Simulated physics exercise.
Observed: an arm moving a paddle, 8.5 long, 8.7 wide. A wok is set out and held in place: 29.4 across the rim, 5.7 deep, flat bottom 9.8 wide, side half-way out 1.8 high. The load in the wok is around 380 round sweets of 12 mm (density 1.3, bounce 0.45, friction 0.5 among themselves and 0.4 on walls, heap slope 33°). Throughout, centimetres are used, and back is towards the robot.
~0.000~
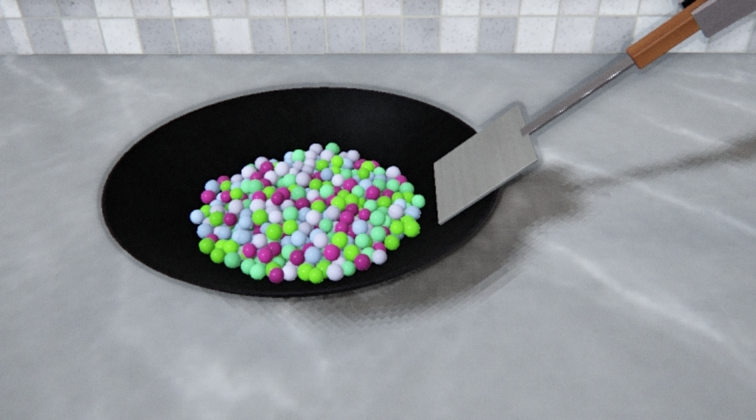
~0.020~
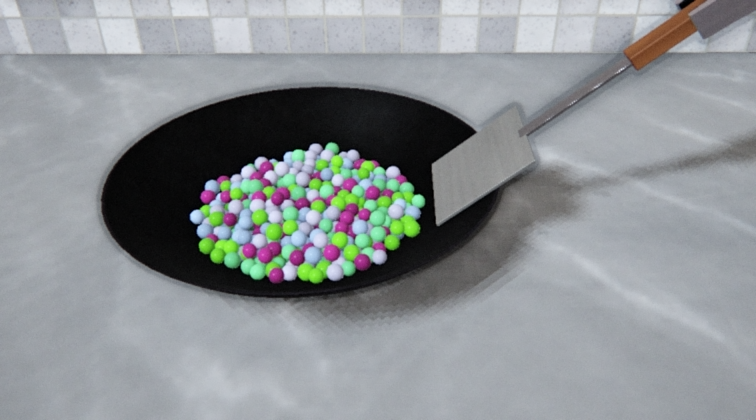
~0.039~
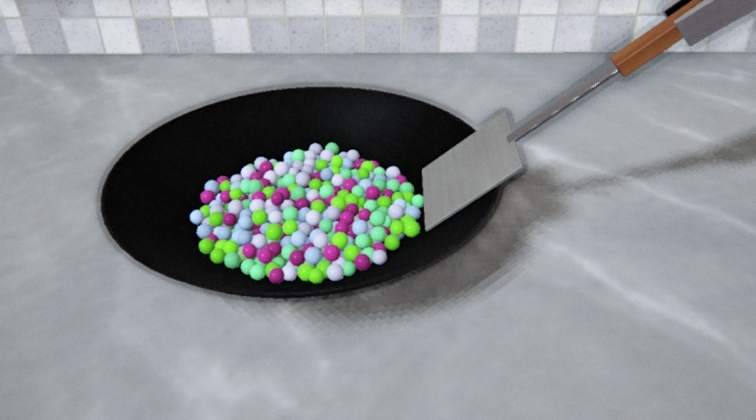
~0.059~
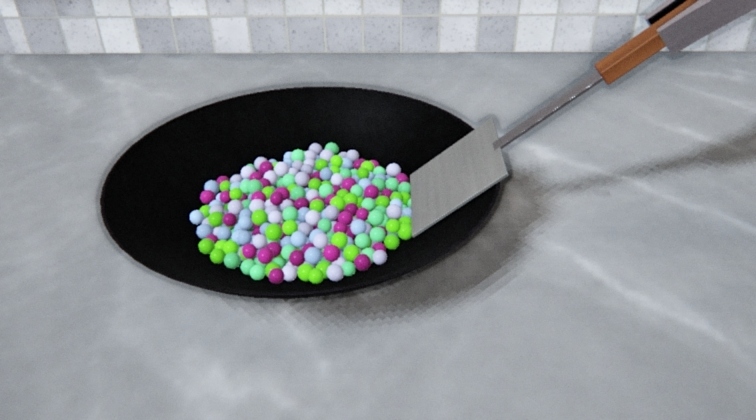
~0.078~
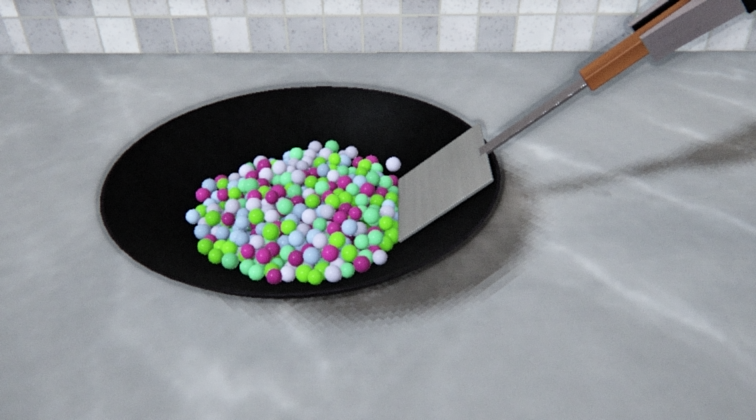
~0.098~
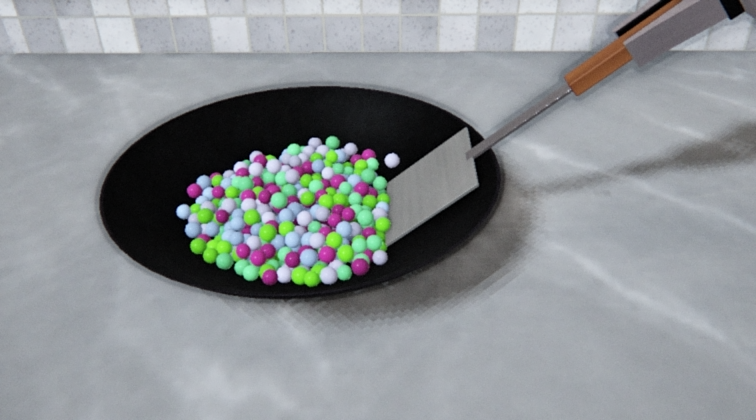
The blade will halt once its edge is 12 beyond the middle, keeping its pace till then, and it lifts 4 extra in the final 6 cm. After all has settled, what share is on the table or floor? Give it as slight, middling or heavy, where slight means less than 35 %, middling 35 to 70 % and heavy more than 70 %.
Slight.
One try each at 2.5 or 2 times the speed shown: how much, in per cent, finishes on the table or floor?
Around 50 per cent and around 45 per cent.
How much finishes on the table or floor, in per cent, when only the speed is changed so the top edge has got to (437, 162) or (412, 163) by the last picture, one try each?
I'd estimate close to 40 and 45 in a hundred.
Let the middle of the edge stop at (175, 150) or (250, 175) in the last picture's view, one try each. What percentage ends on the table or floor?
First try about 15 percent, second about 0 percent.
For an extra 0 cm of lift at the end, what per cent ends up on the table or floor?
Some 30 per cent.
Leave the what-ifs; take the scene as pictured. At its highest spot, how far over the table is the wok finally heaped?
It reaches roughly 5.5 cm.
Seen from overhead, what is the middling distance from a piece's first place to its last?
Somewhere near 6 centimetres, I reckon.
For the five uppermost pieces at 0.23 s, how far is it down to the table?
They are near 5 cm up.
After 0.23 s, sloping 40°, highest piece 5 above the table; 380 in the wok.
After 0.37 s, sloping 40°, highest piece 8 above the table; 379 in the wok, 1 on the blade or in flight.
After 0.64 s, sloping 40°, highest piece 5 above the table; 275 in the wok, 102 on the table or floor, 3 on the blade or in flight.
After 1.69 s, sloping 40°, highest piece 5 above the table; 275 in the wok, 105 on the table or floor.
In the end, 275 in the wok, 105 on the table or floor. That is 28 % on the table or floor.
